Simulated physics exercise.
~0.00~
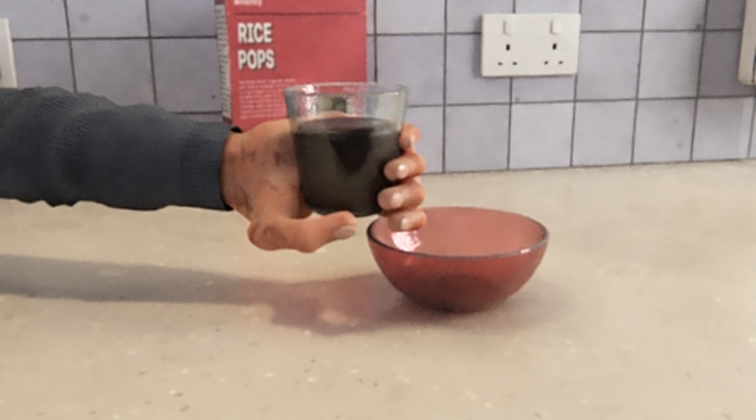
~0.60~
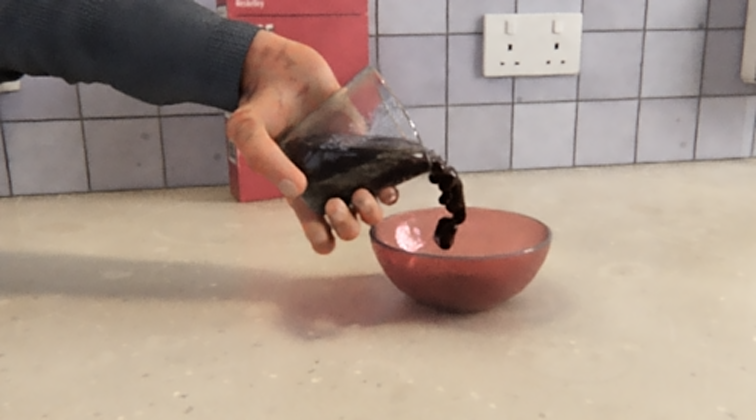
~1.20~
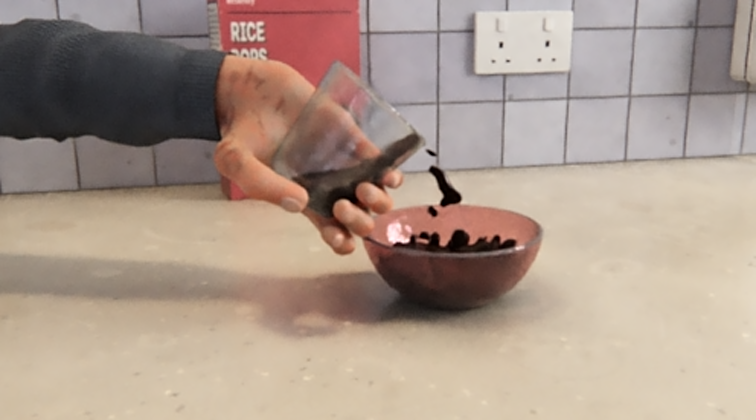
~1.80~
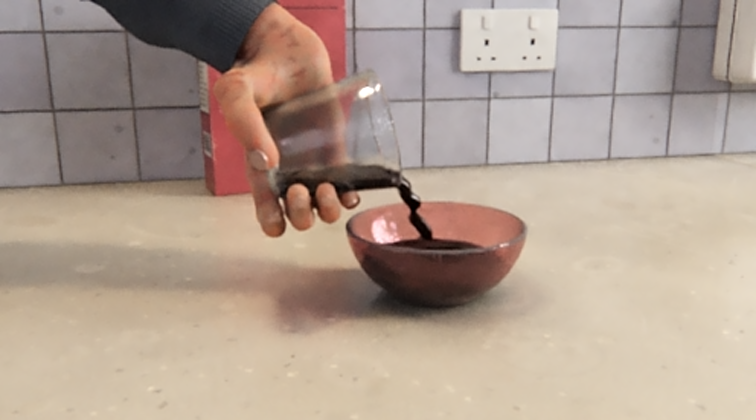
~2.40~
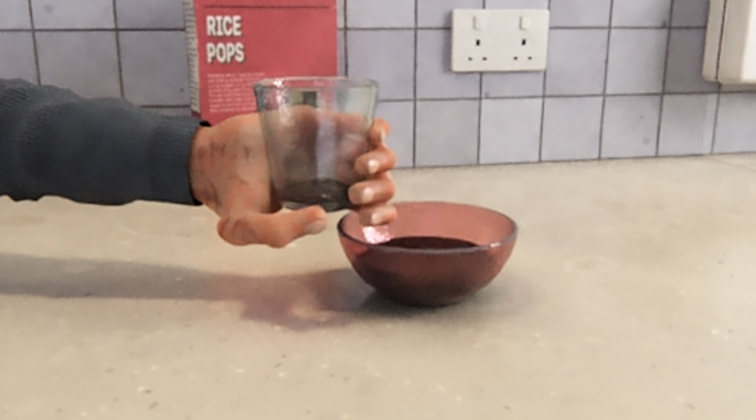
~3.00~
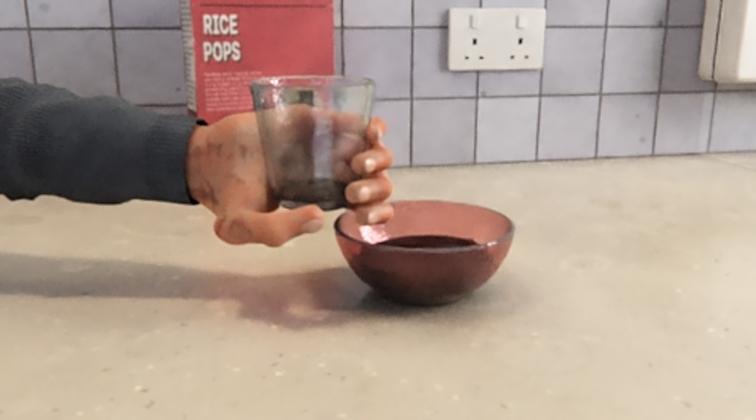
On a kitchen worktop, a hand held a glass tumbler of dark liquid beside a reddish see-through bowl, tipped it to pour, eased back, then tipped again, and finally held the nearly empty glass upright with the dark liquid in the bowl.
